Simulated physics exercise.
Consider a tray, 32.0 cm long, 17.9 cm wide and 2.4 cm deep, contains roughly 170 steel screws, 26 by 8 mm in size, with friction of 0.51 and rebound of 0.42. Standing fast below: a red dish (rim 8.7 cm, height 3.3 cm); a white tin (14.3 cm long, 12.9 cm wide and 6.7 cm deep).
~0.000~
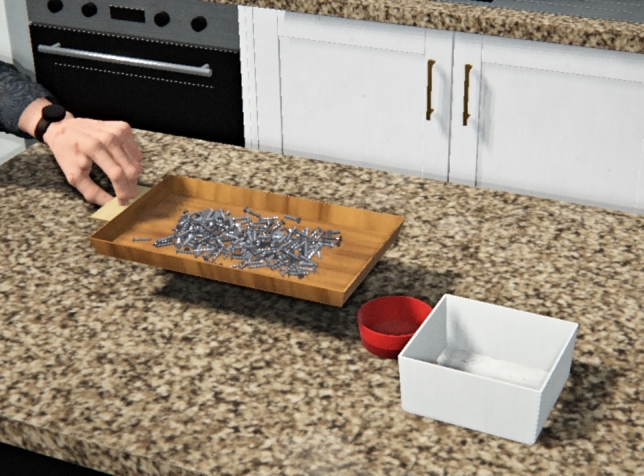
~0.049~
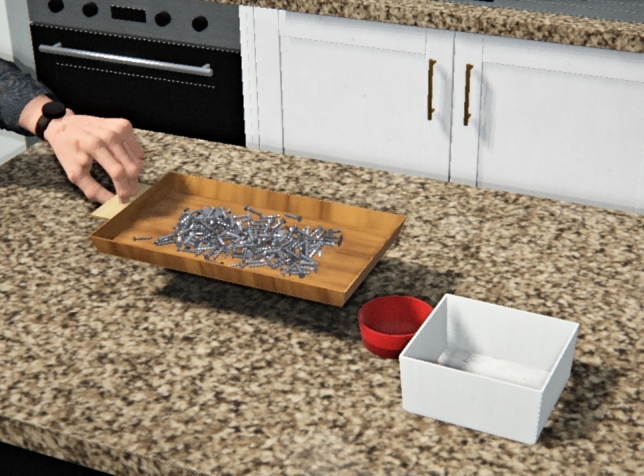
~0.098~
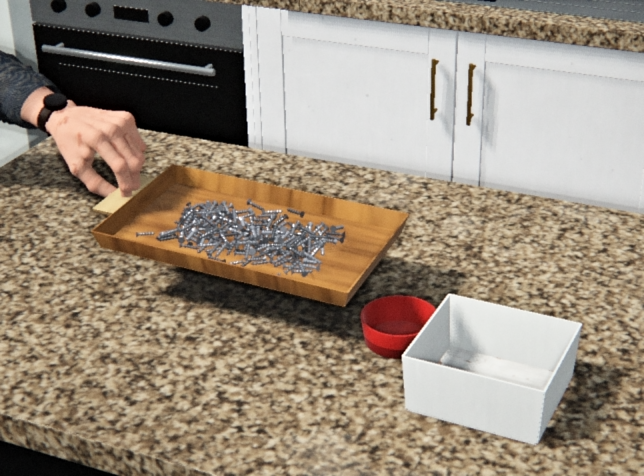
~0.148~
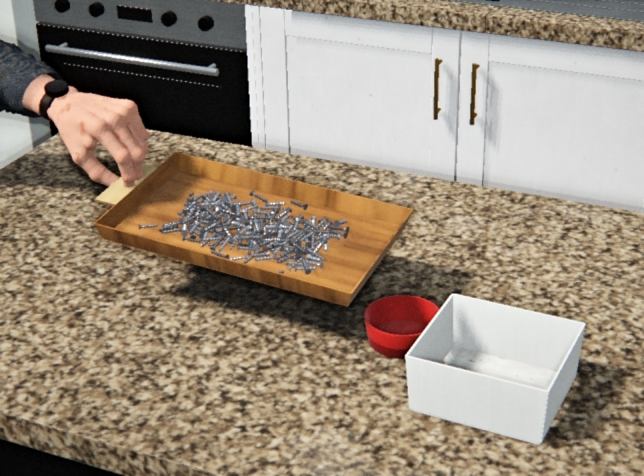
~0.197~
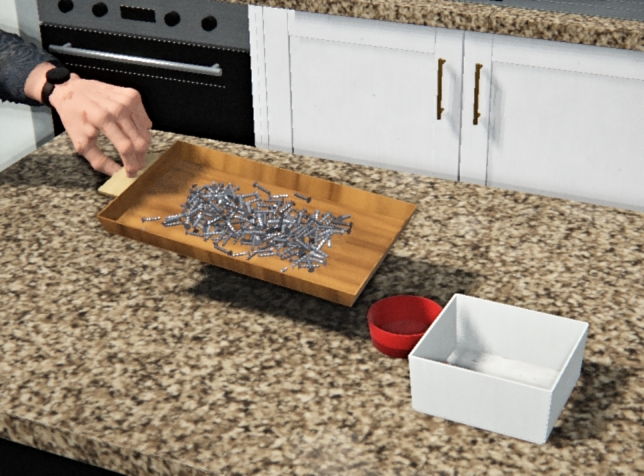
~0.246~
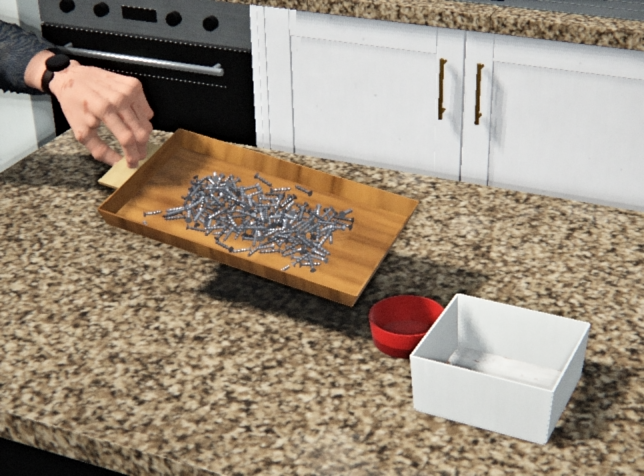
Hand holding a wooden tray of steel screws above a countertop, gradually tilting it toward a red dish and white tin.
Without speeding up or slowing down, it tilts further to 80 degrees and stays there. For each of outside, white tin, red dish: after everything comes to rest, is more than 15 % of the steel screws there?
Outside: Yes, white tin: No, red dish: No.
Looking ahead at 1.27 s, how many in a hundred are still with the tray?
Roughly 80 %.
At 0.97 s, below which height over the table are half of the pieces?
Roughly 14 centimetres above the table.
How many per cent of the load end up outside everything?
Around 95 percent.
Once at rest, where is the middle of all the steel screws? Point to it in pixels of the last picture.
I'd point at roughly (357, 374).
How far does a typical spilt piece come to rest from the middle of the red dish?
Around 10 centimetres.
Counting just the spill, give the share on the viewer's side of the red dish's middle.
I'd estimate close to 100 in a hundred.
After 0.64 s, tilt 36 degrees; tray 100 %; middle of all pieces near (268, 203).
Then, at 0.97 s, tilt 57 degrees; tray 100 %; middle of all pieces near (304, 243).
After 1.27 s, tilt 75 degrees; tray 80 %, outside 15 %, in the air 10 %; middle of all pieces near (328, 278).
After 1.56 s, tilt 80 degrees; tray 15 %, outside 70 %, in the air 10 %; middle of all pieces near (354, 356).
In the end, at 2.4 s, white tin 0 %, red dish 0 %, tray 5 %, outside 95 %.
